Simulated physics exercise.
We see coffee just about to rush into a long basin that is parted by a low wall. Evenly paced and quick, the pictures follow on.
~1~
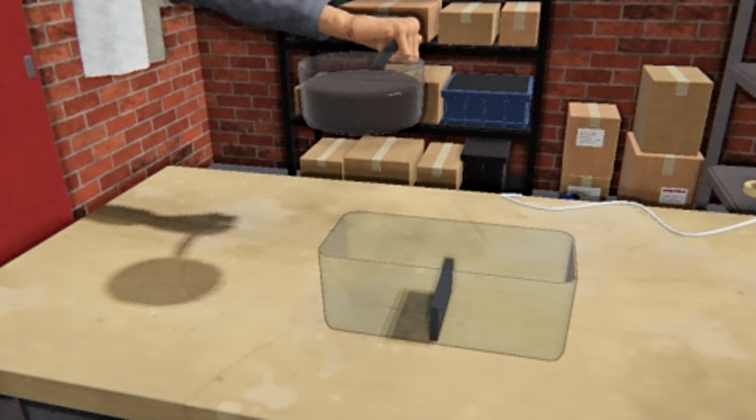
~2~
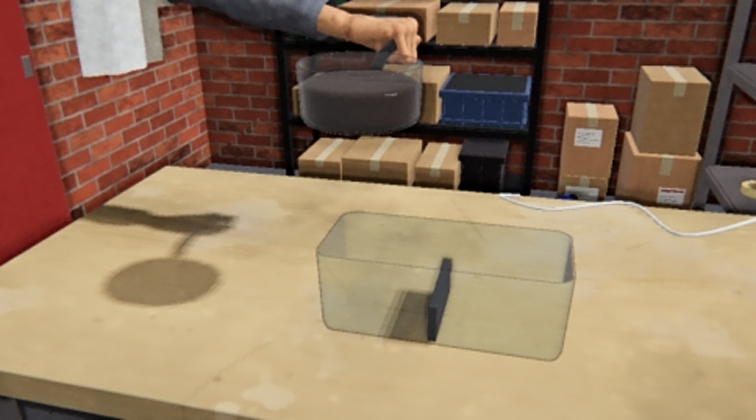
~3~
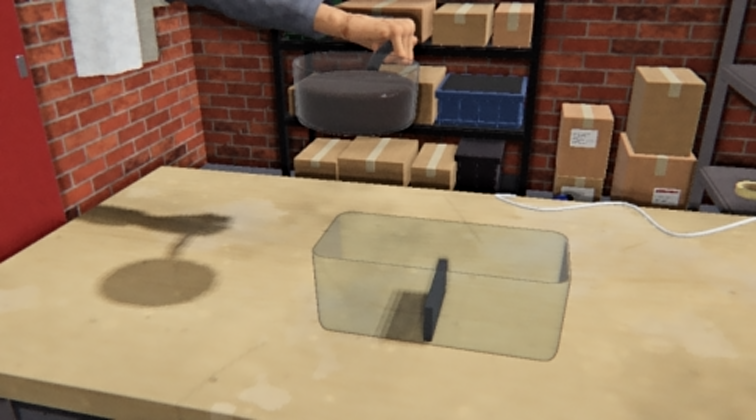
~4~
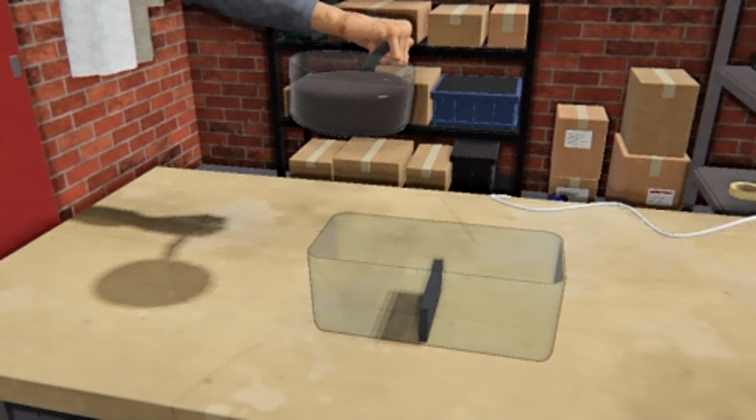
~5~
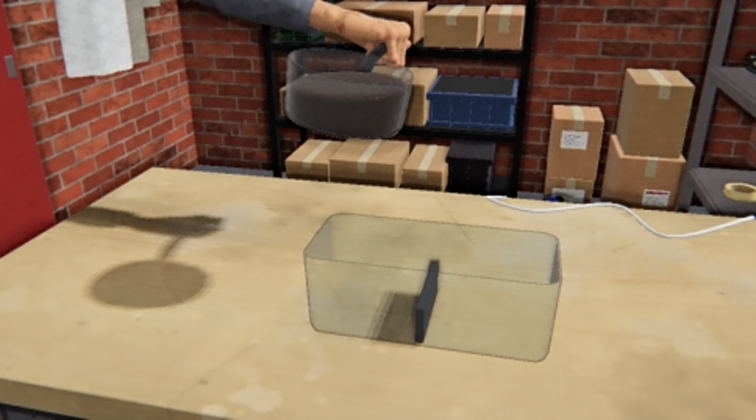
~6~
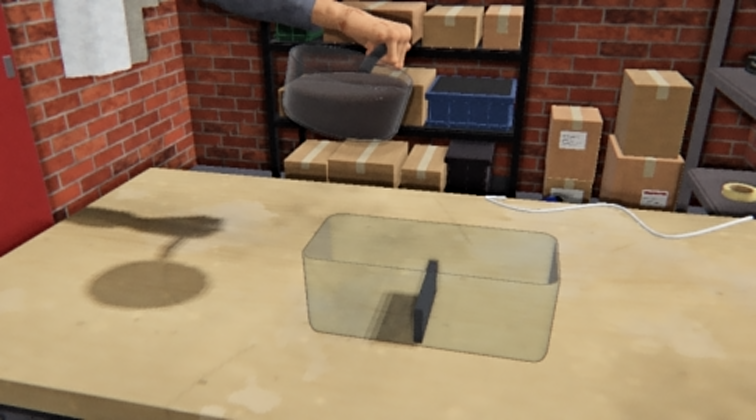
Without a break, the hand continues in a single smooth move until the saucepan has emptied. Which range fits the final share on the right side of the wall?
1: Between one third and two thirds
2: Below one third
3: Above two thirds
The answer is 3.
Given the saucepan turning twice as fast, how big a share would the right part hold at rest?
Close to 65 per cent.
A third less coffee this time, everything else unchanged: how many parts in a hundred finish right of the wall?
The share comes to roughly 70 per cent.
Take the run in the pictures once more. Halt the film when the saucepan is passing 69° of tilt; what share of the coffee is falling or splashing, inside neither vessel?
Share out of both vessels: Approx. 40 %.
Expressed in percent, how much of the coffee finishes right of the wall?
I'd put it near 75 per cent.
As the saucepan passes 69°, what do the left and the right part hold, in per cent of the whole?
Roughly 0 % on the left side and 10 % on the right side.
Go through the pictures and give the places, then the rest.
In the first frame, tilt 0°; pouring edge (422, 67); surface from (308, 79) to (420, 84); the long basin's rim runs from (332, 232) to (575, 258); the wall's top is at (443, 282).
In the second frame, tilt 1°; pouring edge (421, 68); surface from (307, 78) to (419, 84).
In the third frame, tilt 2°; pouring edge (417, 70); surface from (303, 79) to (415, 85).
In the fourth frame, tilt 6°; pouring edge (414, 74); surface from (298, 79) to (411, 86).
In the fifth frame, tilt 10°; pouring edge (411, 80); surface from (294, 80) to (408, 87).
In the sixth frame, tilt 15°; pouring edge (411, 86); surface from (293, 80) to (409, 88).
A moment on, the tilt is 69° and 48 per cent is still to pour, 1 is left of the wall and 11 right of it.
Next, the tilt is 103° and 7 per cent is still to pour, 7 is left of the wall and 74 right of it.
Then the tilt is 111° and 0 per cent is still to pour, 22 is left of the wall and 76 right of it.
Later the tilt is 111° and 0 per cent is still to pour, 22 is left of the wall and 77 right of it.
In the end 22 per cent lies left of the wall, 76 right of it and 1 outside.
